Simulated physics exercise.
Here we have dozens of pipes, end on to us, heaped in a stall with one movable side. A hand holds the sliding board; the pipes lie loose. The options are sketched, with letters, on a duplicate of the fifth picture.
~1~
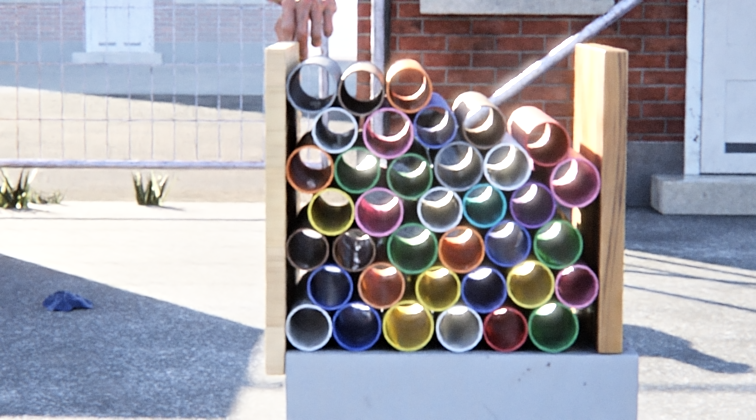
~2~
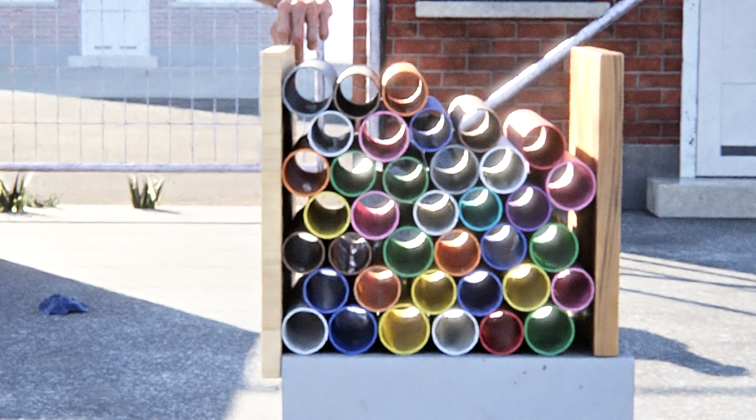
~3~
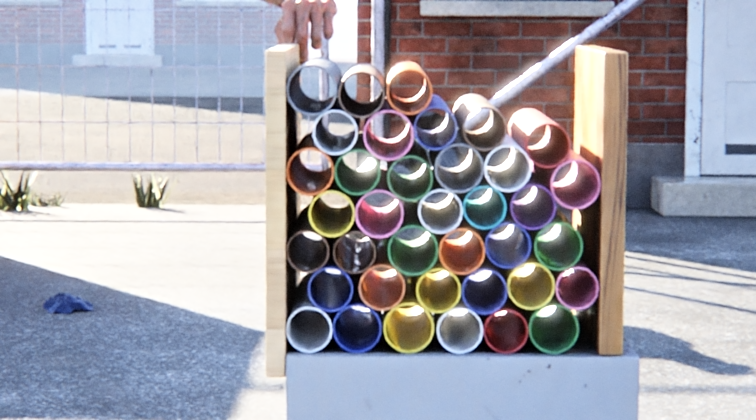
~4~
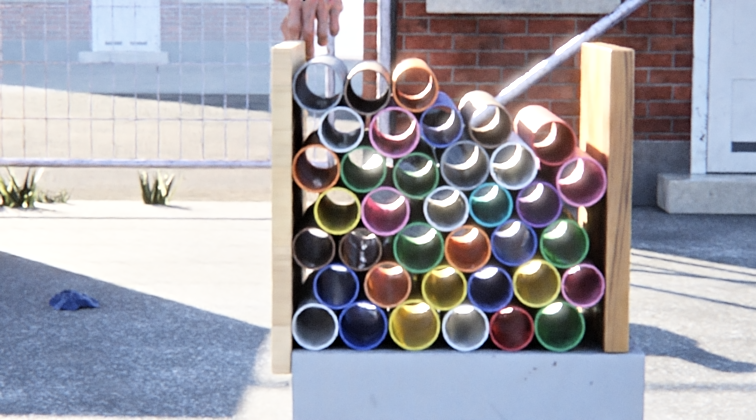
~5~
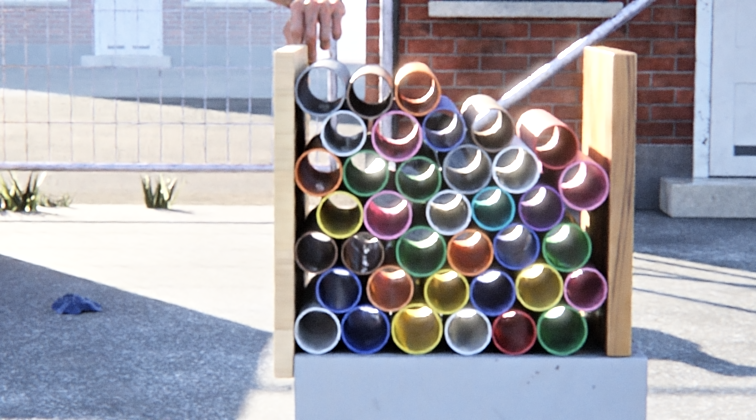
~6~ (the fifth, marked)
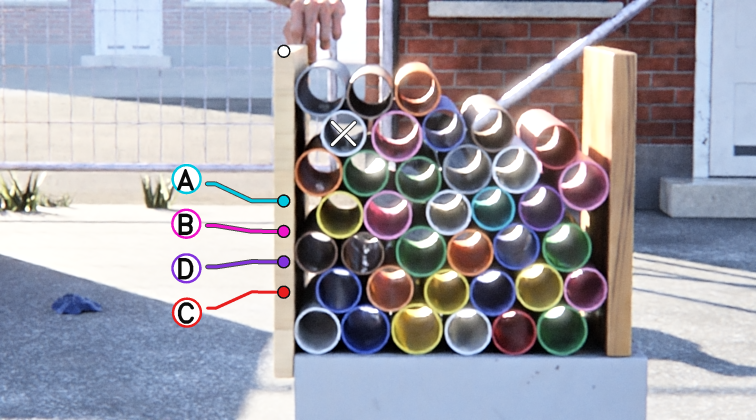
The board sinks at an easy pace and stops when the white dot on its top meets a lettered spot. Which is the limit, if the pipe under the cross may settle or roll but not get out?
The lowest mark that will do is A.
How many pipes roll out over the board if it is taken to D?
It comes to four.
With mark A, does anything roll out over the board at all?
Yes, at A.
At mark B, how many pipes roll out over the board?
With B, four.
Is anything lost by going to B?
Yes.
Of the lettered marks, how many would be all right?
One of them.
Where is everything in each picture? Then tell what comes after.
The first frame shows a white pipe (309, 327); a green pipe (553, 327); a brown pipe (307, 249).
The second frame shows a brown pipe (303, 252); a yellow pipe (327, 215).
The third frame shows a white pipe (441, 211); a green pipe (410, 178).
The fourth frame shows a pink pipe (394, 132); a red pipe (554, 143).
The fifth frame shows side board (293, 198); a white pipe (317, 330); a green pipe (562, 330).
On the copy, A at (284, 201); B at (284, 232); C at (284, 292); D at (284, 262); the cross at (343, 133); the white dot at (284, 52).
On A. First, top of the board (294, 118).
Then, top of the board (294, 197).
Finally, top of the board (294, 201), one out over the board, the crossed one still inside.
By contrast, B lets the crossed one out; C lets the crossed one out; D lets the crossed one out.
